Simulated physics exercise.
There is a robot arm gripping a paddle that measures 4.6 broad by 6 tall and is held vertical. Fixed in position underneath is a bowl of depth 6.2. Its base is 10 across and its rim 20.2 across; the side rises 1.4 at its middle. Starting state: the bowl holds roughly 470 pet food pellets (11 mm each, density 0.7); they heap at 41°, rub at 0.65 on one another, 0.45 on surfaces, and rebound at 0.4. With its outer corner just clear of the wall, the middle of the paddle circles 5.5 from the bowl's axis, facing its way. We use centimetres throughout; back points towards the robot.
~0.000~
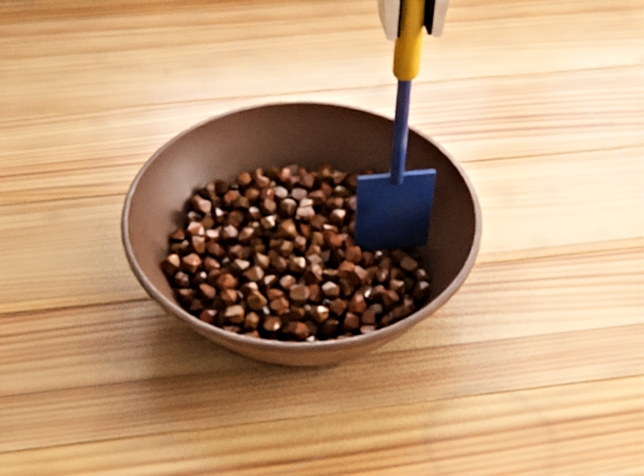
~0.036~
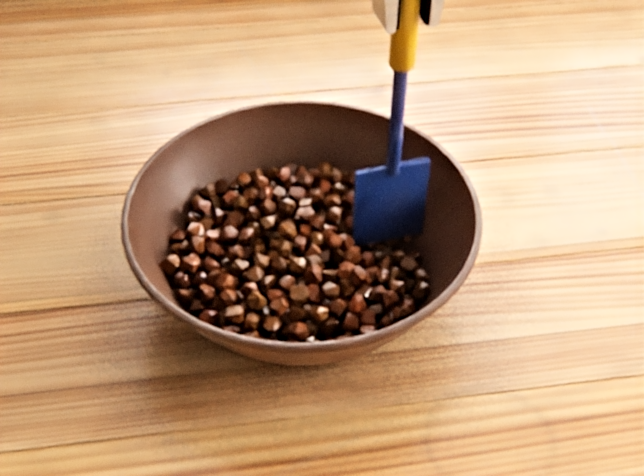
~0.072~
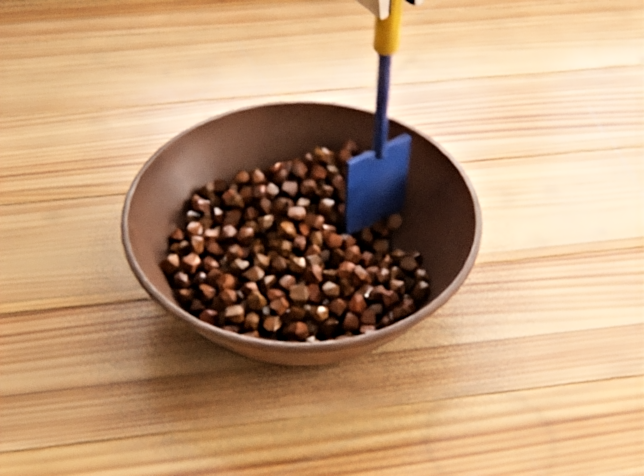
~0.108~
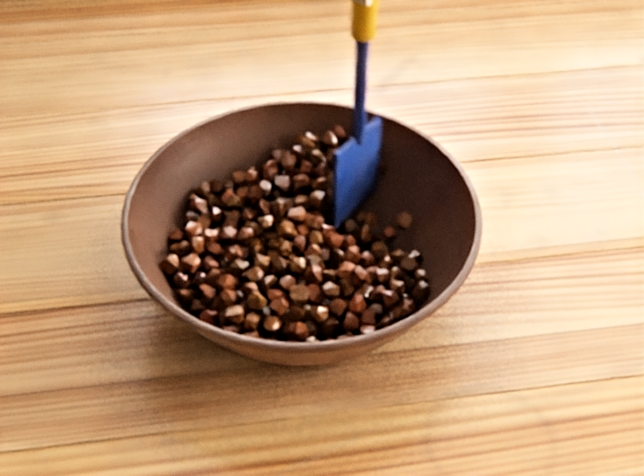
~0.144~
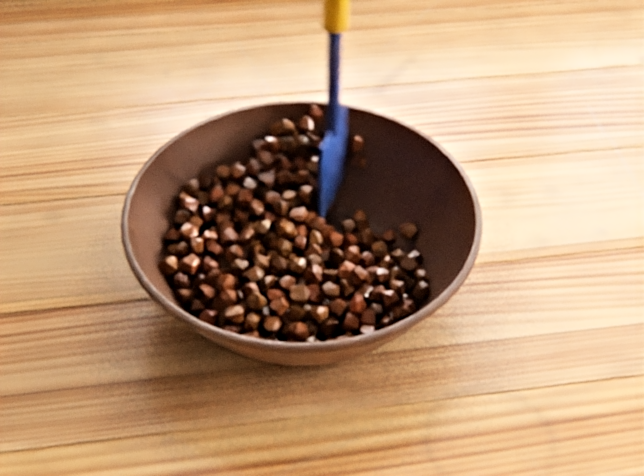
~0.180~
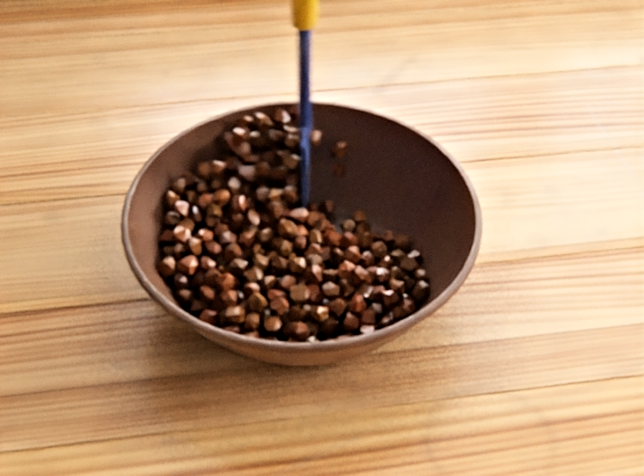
In this clip, a blue paddle held upright by a robot arm sweeps from the right side of a brown bowl around toward the back, turning edge-on as it pushes some of the small brown pellets up against the back wall.
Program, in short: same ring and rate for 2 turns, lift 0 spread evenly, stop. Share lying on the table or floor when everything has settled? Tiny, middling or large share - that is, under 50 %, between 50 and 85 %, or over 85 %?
The share is tiny, under 50 %.
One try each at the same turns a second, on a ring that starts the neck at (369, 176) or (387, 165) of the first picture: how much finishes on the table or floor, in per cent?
I'd guess some 15 and 35 percent.
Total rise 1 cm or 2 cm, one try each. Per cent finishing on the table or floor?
Roughly 30 percent, then roughly 20 percent.
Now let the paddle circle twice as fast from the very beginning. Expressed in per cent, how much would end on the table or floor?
That would be some 60 percent.
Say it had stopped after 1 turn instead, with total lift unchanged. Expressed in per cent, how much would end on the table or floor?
Roughly 20 percent would end up there.
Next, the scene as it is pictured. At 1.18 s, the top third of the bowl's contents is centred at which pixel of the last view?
In the last picture it sits around (268, 310).
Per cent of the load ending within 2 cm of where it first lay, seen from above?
Something close to 5 percent, I'd say.
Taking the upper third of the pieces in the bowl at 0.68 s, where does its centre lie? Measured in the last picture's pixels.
The upper third is centred close to (419, 210).
After 0.68 s, 332° round, highest piece 10 above the table; 387 in the bowl, 73 on the table or floor, 13 in flight or on the tool.
After 1.18 s, 224° round, highest piece 9 above the table; 319 in the bowl, 143 on the table or floor, 11 in flight or on the tool.
After 1.63 s, 0° round, highest piece 7 above the table; 291 in the bowl, 181 on the table or floor, 1 in flight or on the tool.
After 2.33 s, 0° round, highest piece 7 above the table; 291 in the bowl, 182 on the table or floor.
In the end, 291 in the bowl, 182 on the table or floor. That is 38 % on the table or floor.
